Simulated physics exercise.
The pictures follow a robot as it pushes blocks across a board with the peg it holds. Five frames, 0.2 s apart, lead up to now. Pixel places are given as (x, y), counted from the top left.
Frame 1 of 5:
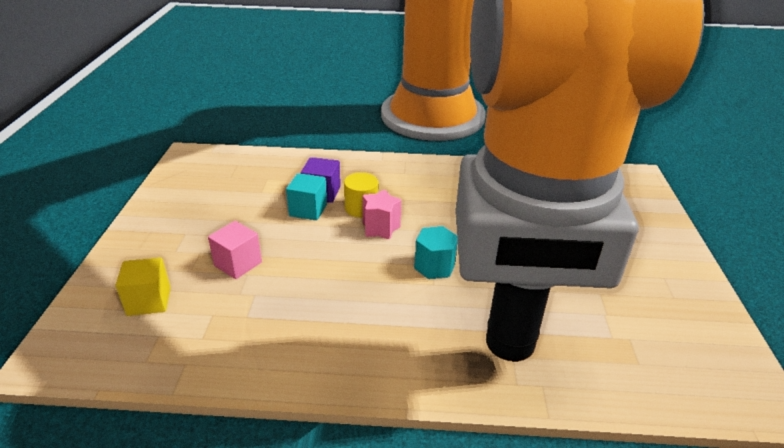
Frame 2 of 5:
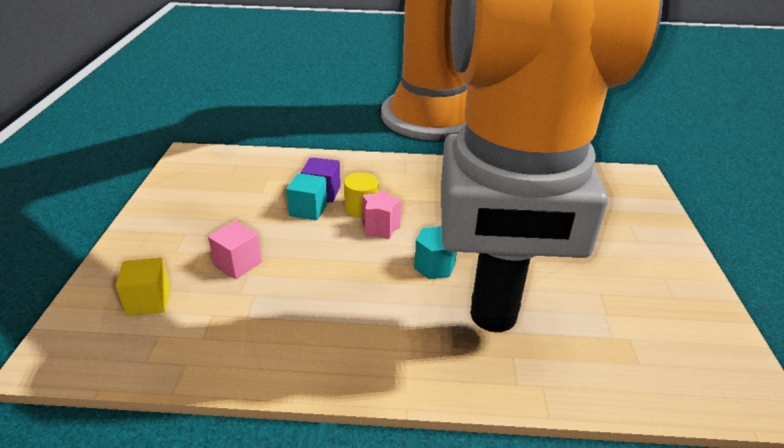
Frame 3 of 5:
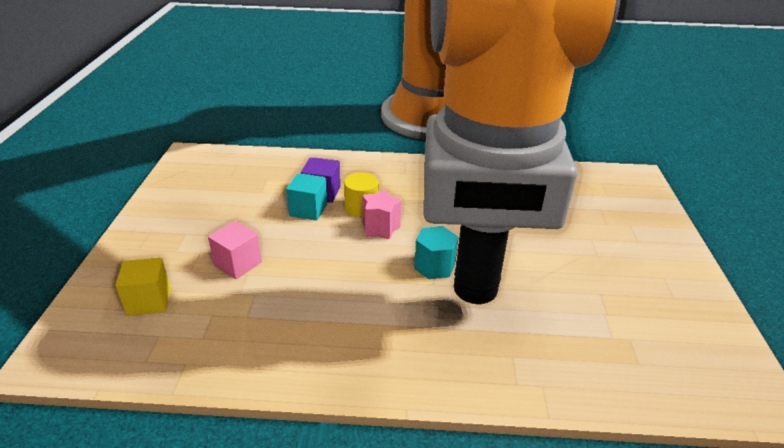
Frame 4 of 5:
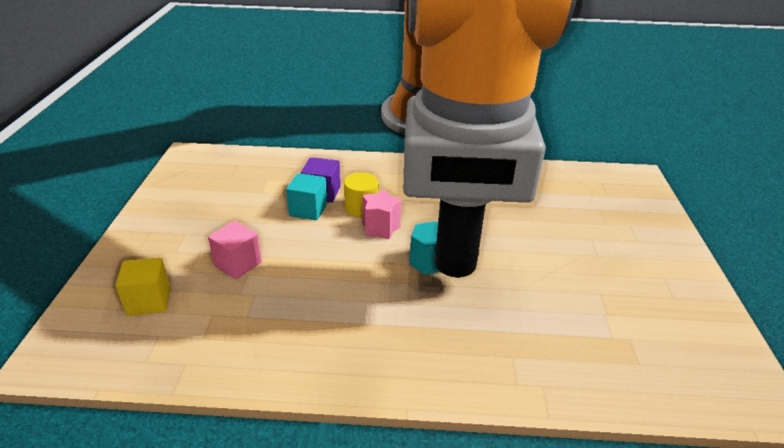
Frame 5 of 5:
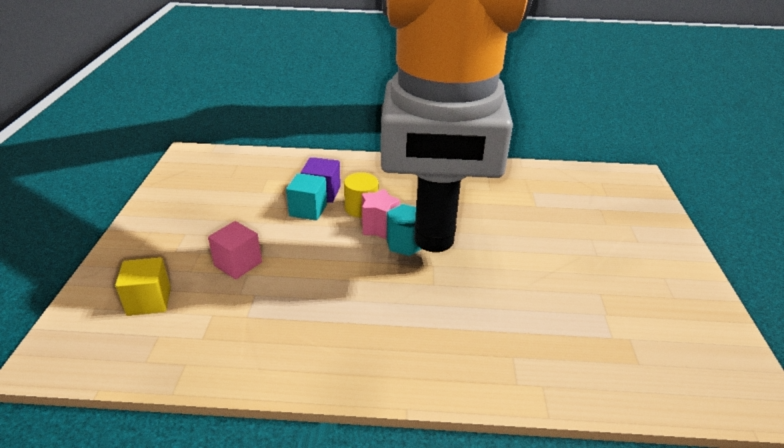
A robot arm's black peg moves up and left, pushing a turquoise hexagon toward other blocks.
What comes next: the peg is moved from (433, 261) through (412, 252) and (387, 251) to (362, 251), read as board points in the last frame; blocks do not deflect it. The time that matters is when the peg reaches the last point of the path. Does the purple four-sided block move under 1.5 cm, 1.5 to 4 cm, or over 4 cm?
If I had to pick, the purple four-sided block travels less than 1.5 cm here.
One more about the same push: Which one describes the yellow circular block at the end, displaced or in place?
Put simply, it goes somewhere else.
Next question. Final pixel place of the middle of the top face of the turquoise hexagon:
The turquoise hexagon ends near (344, 202).
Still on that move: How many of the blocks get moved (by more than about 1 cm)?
My guess is at least three.
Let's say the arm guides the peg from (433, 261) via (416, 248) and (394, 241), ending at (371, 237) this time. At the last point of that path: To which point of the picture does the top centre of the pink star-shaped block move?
That would be at about pixel (336, 176).
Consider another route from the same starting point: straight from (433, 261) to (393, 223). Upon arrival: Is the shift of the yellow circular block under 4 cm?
No, that is not what happens.
The first path, step by step. Halfway along, peg (400, 232); yellow circular block (354, 174); pink star-shaped block (354, 191), turned 20° clockwise; turquoise hexagon (374, 207).
At the end, peg (362, 231); purple four-sided block still; yellow circular block (352, 169); pink star-shaped block (339, 184), turned 45° clockwise; turquoise hexagon (344, 202), turned 25° clockwise.
